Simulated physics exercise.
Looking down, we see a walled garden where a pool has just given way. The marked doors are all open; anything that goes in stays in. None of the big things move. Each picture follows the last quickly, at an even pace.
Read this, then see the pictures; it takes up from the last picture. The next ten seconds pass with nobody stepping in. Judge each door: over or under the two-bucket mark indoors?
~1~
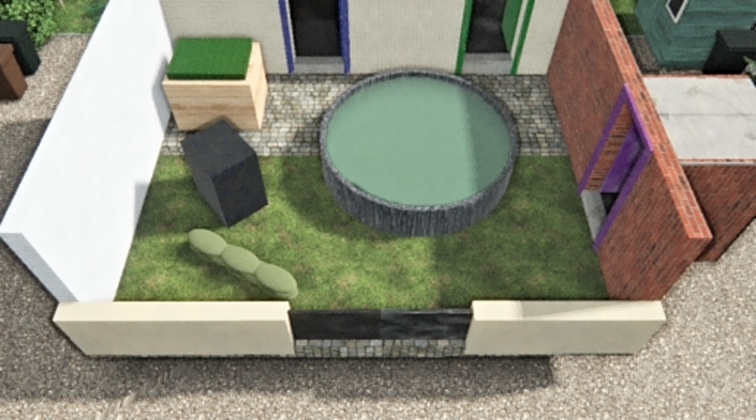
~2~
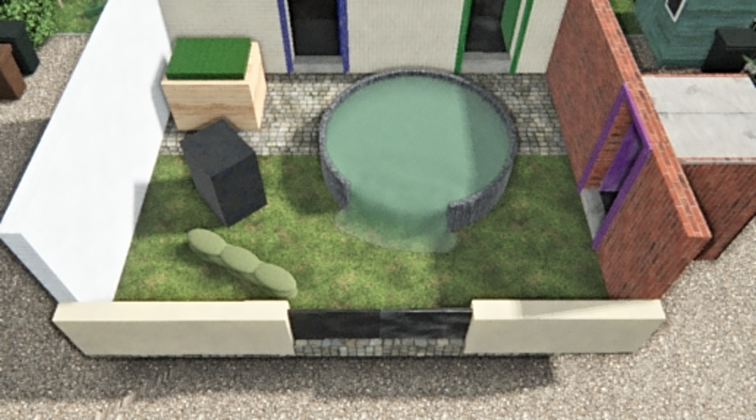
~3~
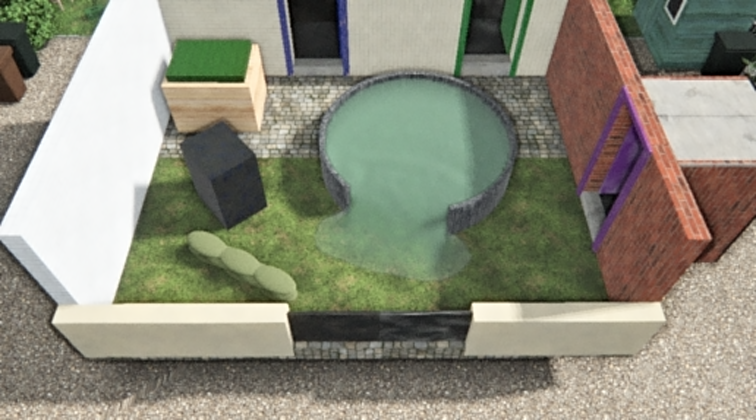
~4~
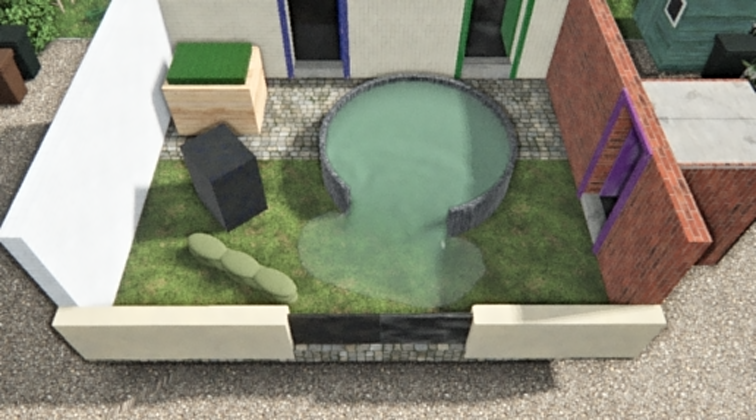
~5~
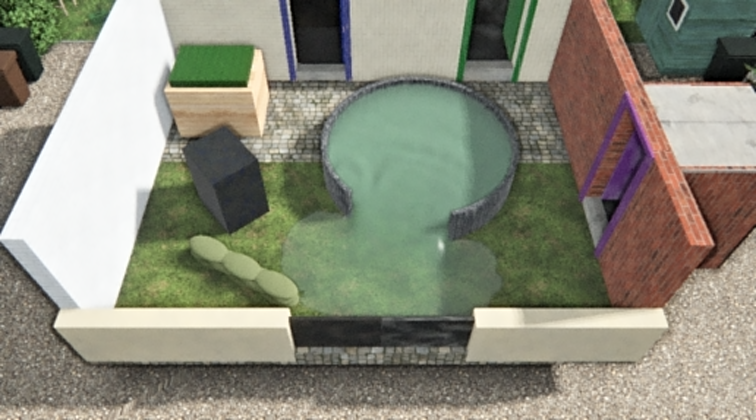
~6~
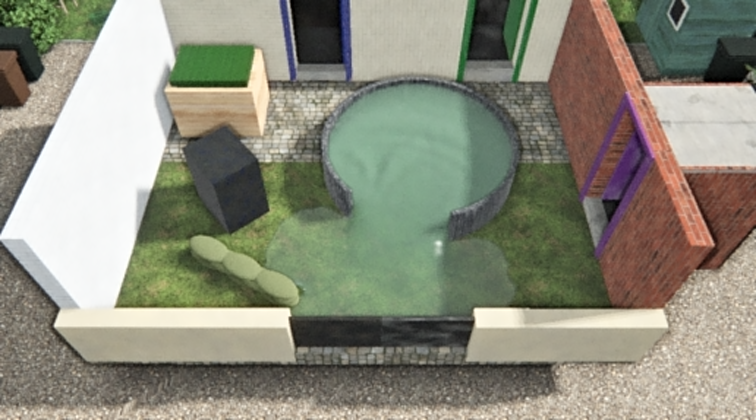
My call: Blue door, under; purple door, under; green door, under.
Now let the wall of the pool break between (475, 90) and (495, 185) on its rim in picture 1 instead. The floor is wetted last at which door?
The blue door comes last.
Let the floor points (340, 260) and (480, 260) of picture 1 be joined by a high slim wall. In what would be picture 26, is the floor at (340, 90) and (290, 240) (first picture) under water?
First point spared, second point soaked.
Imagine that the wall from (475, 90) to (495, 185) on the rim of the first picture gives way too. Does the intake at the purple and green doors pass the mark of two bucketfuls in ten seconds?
Door check - purple door exceeds it, green door does not exceed it.
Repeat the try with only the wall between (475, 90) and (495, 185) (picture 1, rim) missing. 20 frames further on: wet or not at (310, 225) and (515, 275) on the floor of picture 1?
Untouched; soaked.
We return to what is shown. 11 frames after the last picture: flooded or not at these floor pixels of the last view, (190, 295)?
At that place: Awash.
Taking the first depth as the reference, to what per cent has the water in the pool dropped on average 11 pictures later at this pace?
Around 62 percent.
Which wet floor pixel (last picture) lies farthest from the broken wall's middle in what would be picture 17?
Close to (134, 335).
A moment on, water covers 25 % of the floor; the blue door not reached, the purple door not reached, the green door not reached.
Next, water covers 35 % of the floor; the blue door not reached, the purple door not reached, the green door not reached.
Then, water covers 55 % of the floor; the blue door not reached, the purple door wet at the sill, nothing in, the green door not reached.
Later, water covers 90 % of the floor; the blue door wet at the sill, nothing in, the purple door wet at the sill, nothing in, the green door wet at the sill, nothing in.
In the end, water covers 95 % of the floor; the blue door wet at the sill, nothing in, the purple door wet at the sill, nothing in, the green door wet at the sill, nothing in.
